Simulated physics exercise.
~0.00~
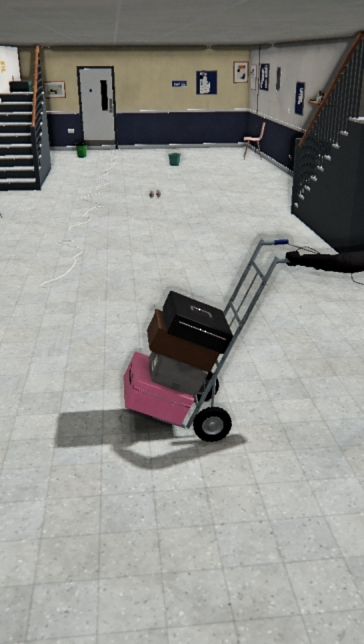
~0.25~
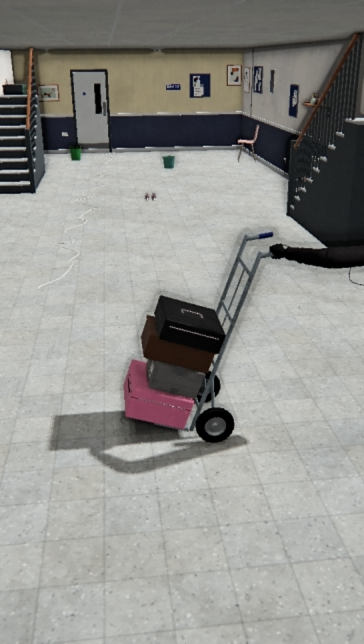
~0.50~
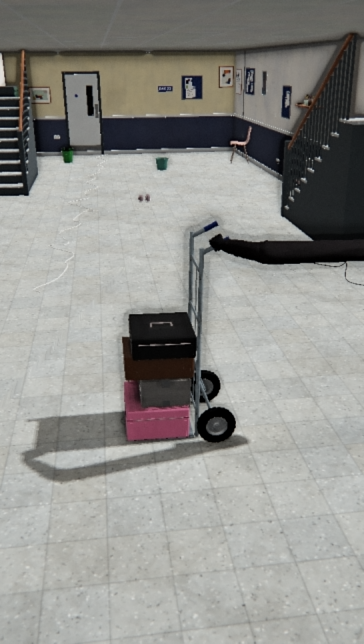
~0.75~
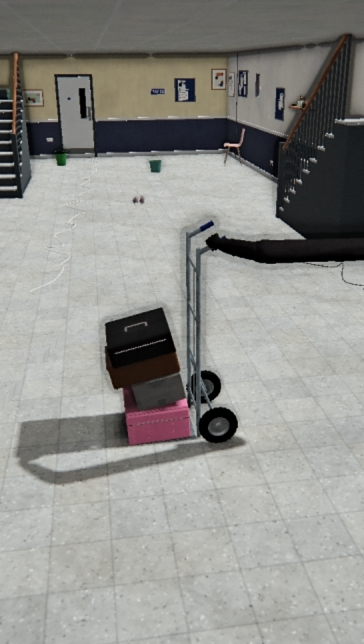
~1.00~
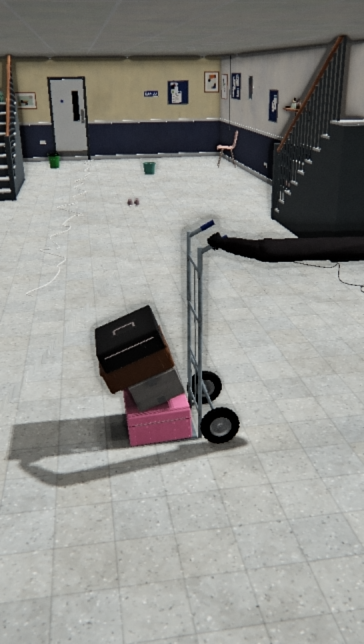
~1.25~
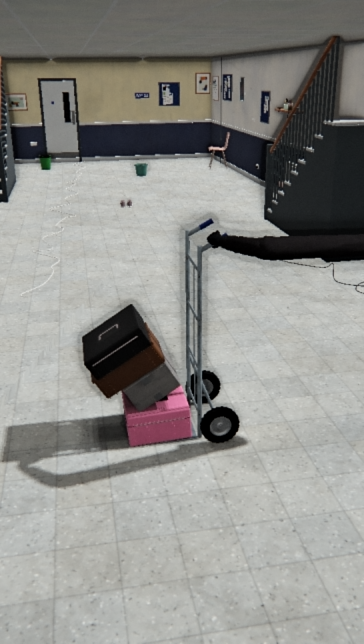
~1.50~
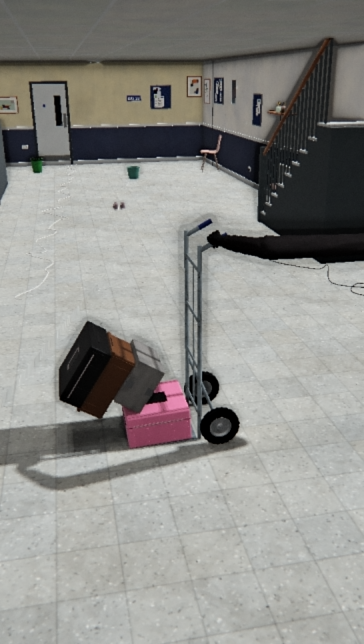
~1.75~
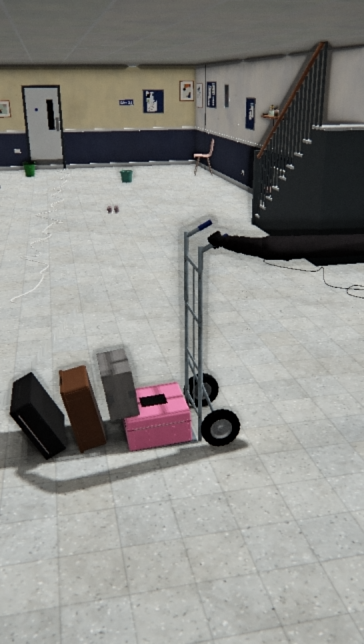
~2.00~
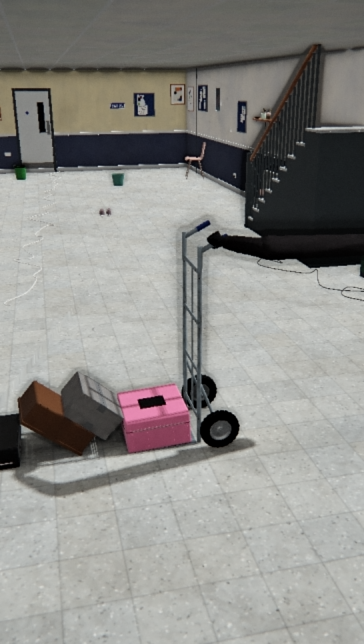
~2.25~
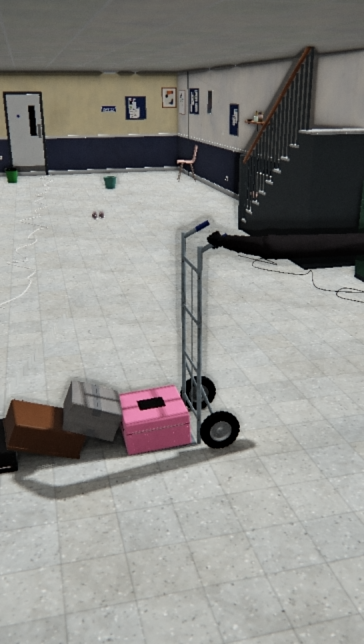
A hand truck swings upright, and its top three boxes topple left, leaving the pink one.
